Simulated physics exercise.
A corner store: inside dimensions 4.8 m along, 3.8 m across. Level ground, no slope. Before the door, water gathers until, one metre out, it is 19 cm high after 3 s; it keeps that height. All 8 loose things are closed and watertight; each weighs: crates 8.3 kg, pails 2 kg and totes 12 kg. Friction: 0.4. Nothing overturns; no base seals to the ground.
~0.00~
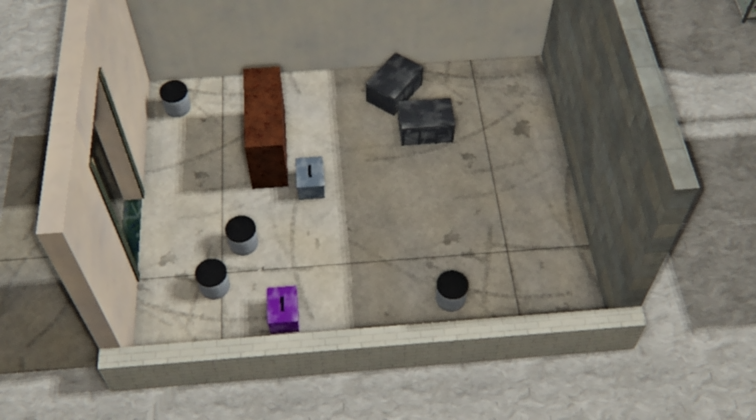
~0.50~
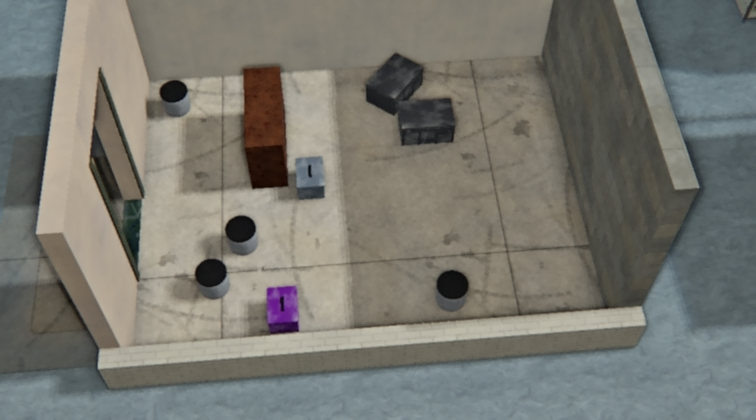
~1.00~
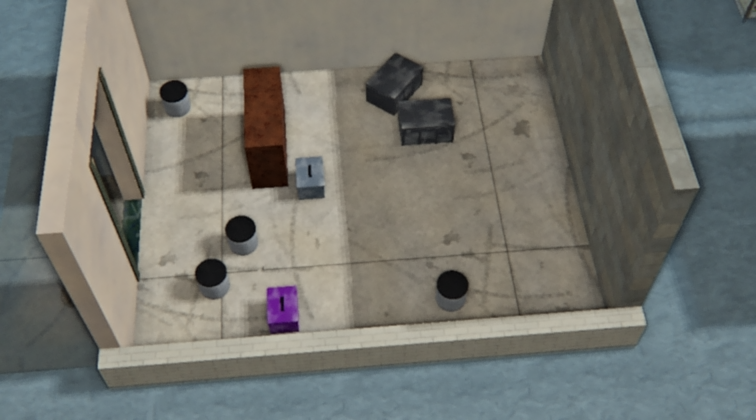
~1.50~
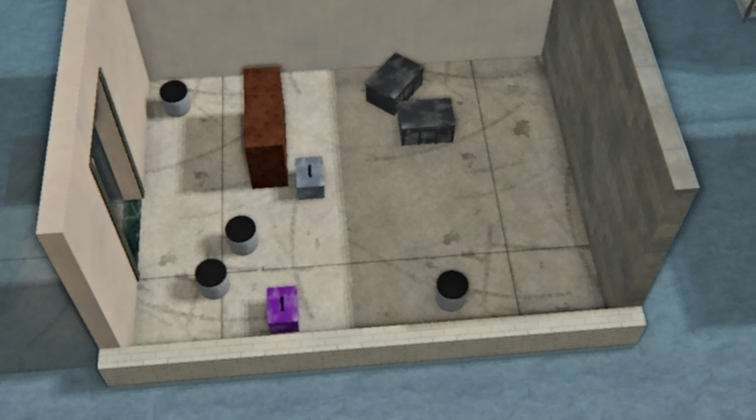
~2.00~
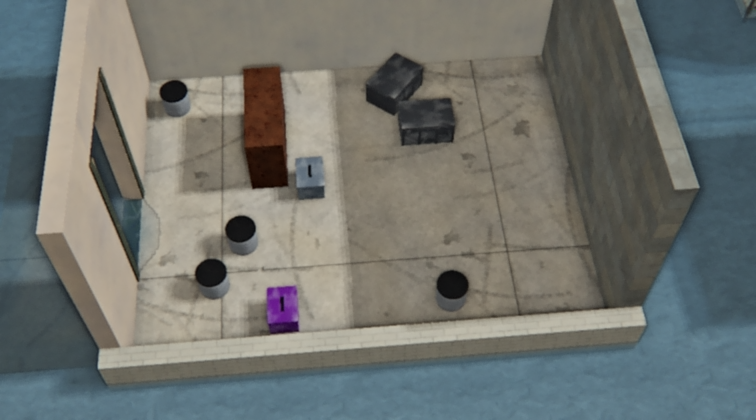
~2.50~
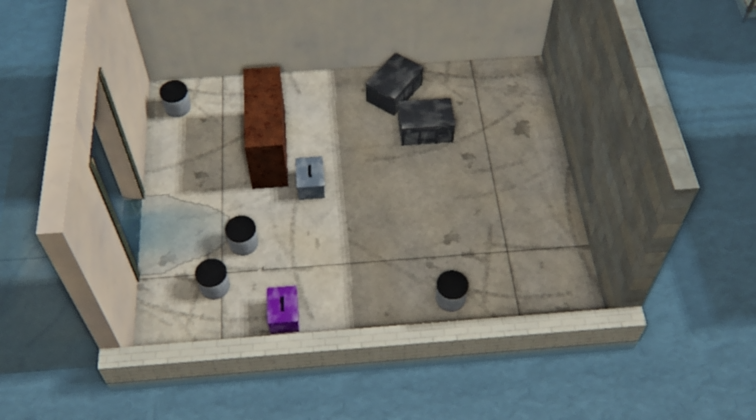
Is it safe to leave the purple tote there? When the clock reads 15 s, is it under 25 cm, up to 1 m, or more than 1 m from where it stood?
Under 25 cm.
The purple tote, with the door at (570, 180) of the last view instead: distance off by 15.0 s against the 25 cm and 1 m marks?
Then the purple tote is left almost untouched.
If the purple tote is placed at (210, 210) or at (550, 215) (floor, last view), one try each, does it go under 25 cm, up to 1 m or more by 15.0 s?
In that order: It ends far away; it gets carried off.
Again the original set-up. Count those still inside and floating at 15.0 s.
At that point I count 6.
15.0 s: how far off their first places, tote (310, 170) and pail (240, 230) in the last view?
The first is 80 cm from its start, the second 150 cm.
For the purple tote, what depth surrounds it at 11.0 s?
I'd say around 6 cm.
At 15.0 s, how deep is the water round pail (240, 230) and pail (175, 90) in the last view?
Some 11 cm at the first, some 6 cm at the second.
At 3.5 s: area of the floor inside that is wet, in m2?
Roughly 3.5 m2.
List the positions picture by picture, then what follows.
The first picture shows the purple tote at (282, 304) rests on the ground; water covers 0.0 m2; 0 of 8 have shifted.
The second picture shows the purple tote at (282, 304) rests on the ground; water covers 0.0 m2; 0 of 8 have shifted.
The third picture shows the purple tote at (282, 304) rests on the ground; 0.0 m2 under water; 0 of 8 have shifted.
The fourth picture shows the purple tote at (282, 304), on the bottom; 0.0 m2 under water; 0 of 8 have shifted.
The fifth picture shows the purple tote at (282, 304), on the bottom; water covers 0.1 m2; 0 of 8 have shifted.
The sixth picture shows the purple tote at (282, 304), on the bottom; 0.7 m2 under water; 0 of 8 have shifted.
After 3.5 s the purple tote is near (282, 304), 0.0 m from its start, aground; 0 afloat.
After 6.8 s the purple tote is near (282, 304), 0.0 m from its start, aground; 4 afloat.
After 11.0 s the purple tote is near (282, 304), 0.0 m from its start, aground; 5 afloat.
After 15.0 s the purple tote is near (282, 304), 0.0 m from its start, aground; 6 afloat.
